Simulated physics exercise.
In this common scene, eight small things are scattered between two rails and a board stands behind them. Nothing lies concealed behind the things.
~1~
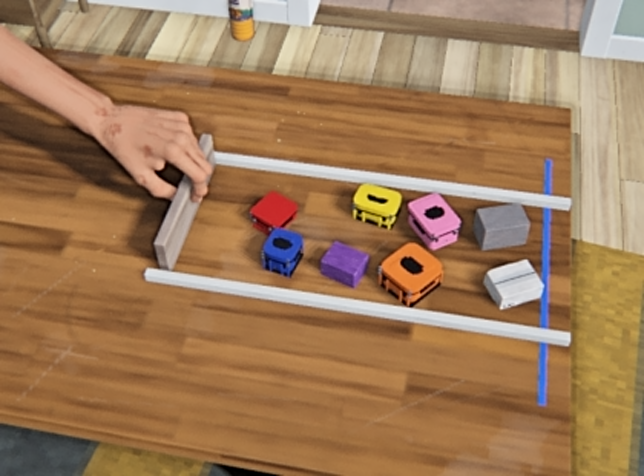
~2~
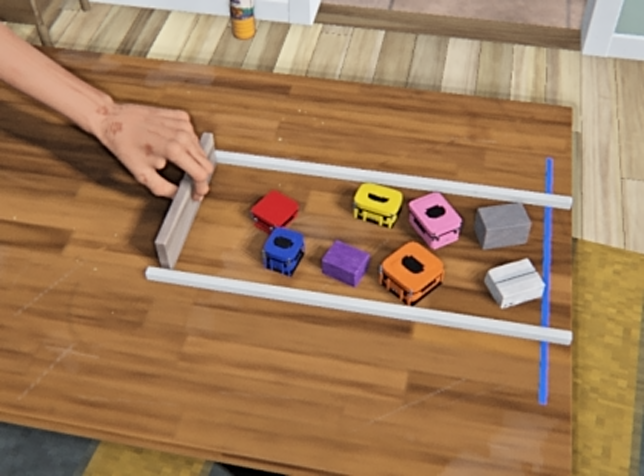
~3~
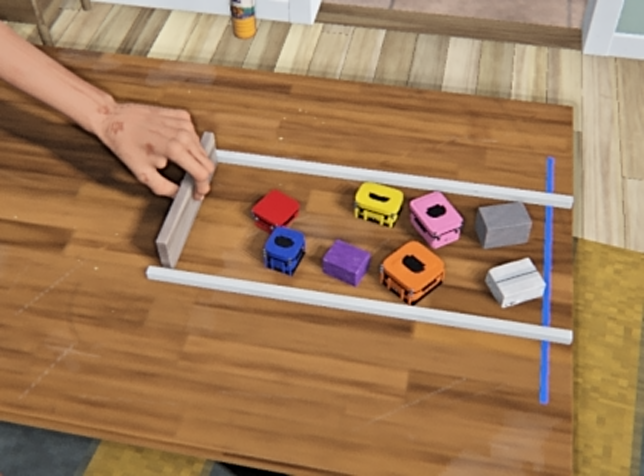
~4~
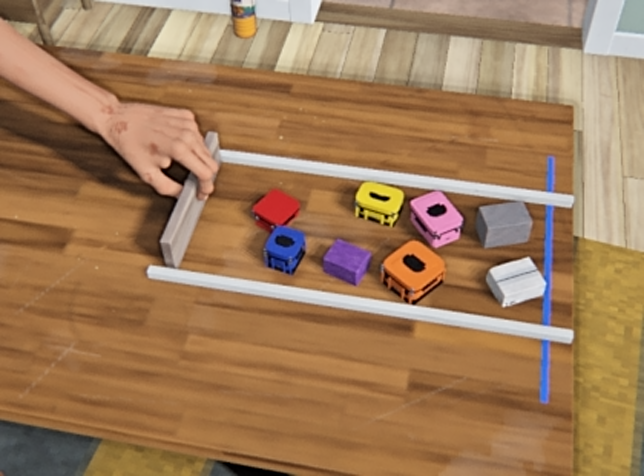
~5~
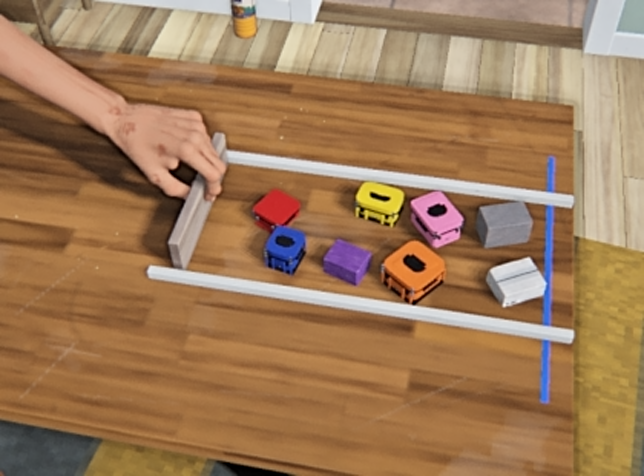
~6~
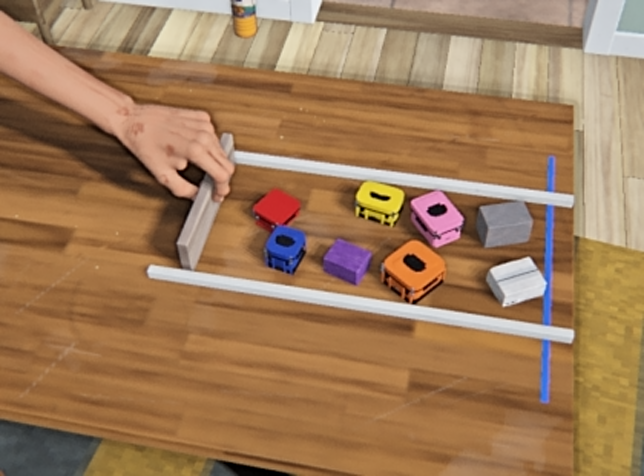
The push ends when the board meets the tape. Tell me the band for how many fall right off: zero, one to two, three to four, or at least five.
Most likely the drop count will come to five or beyond.
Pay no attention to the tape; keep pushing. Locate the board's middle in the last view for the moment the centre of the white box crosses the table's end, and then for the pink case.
Approx. (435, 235) for the first, approx. (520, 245) for the second.
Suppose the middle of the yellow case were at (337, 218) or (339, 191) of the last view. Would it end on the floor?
Yellow case: Plunges; holds firm.
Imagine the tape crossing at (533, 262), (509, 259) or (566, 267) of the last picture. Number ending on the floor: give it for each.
In order, 5, 3 and 8.
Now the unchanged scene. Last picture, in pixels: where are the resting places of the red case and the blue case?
The red case comes to rest close to (568, 252), while the blue case rests close to (566, 290).
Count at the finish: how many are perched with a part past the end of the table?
Count of overhanging things: 3.
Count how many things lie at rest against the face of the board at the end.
The answer is 3.
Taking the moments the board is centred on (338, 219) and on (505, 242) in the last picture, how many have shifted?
By then 6, and later 8.
Early on, none off yet; white box at rest near (516, 282); grey block at rest near (504, 224); pink case at rest near (436, 220).
A while later, none off yet; white box travelled about its own width near (577, 294); grey block travelled about its own width near (537, 228); pink case travelled about its own width near (495, 220).
Finally, the number that fall off is five or more; lost, purple block, orange case, pink case, grey block and white box.
